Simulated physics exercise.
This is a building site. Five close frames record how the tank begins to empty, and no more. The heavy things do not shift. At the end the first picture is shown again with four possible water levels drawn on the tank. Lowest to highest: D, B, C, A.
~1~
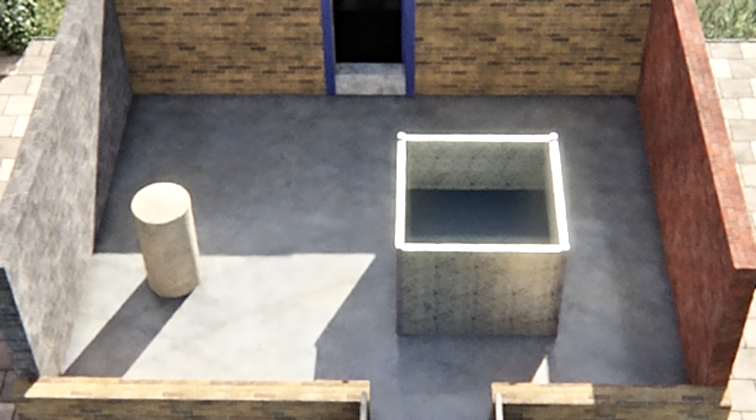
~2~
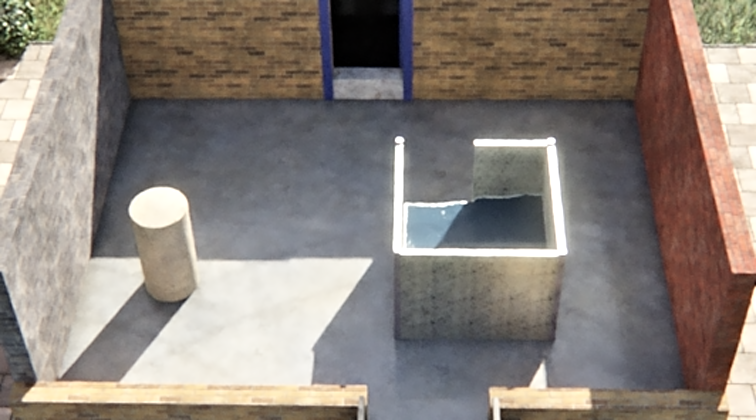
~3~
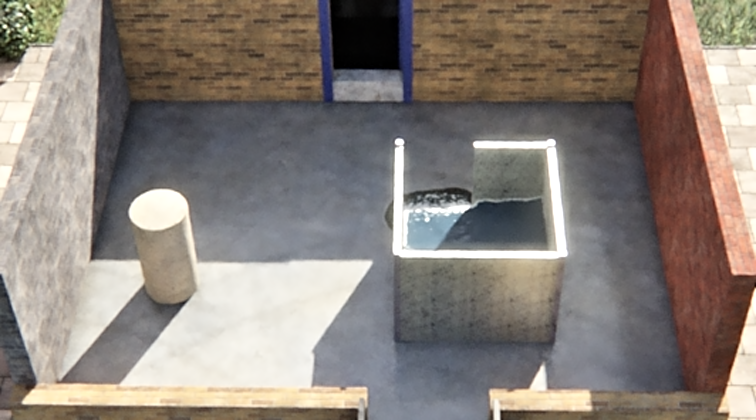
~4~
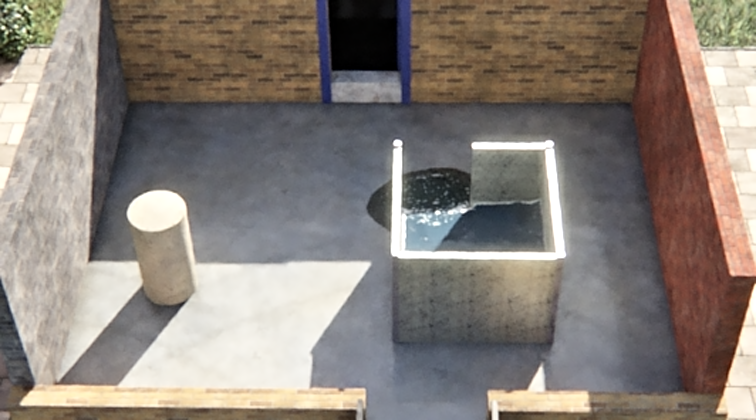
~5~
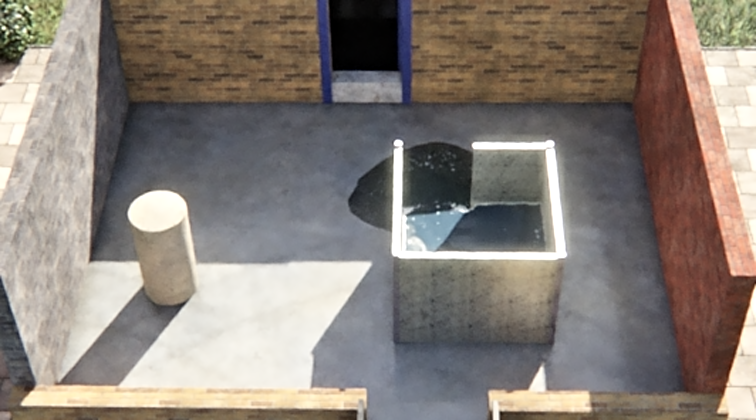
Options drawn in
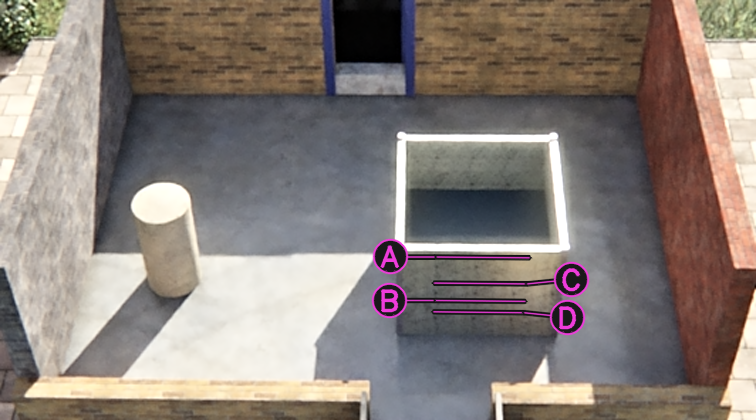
On a building site, part of the back of a square water tank was suddenly gone, and water ran out through the gap, spreading a dark wet patch across the grey floor behind and left.
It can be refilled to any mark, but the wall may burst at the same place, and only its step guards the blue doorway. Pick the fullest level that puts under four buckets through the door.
C will do.
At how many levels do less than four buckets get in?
Three.
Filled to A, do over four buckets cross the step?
Yes.
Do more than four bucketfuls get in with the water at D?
No, that is safe.
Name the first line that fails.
That is line A.
In magenta, A at (481, 257); B at (479, 300); C at (480, 283); D at (478, 312); from the bottom up D, B, C, A.
For line A, about 8 bucketfuls get in.
For line B, nothing gets over.
For line C, a splash gets over, under a bucket.
For line D, nothing gets over.
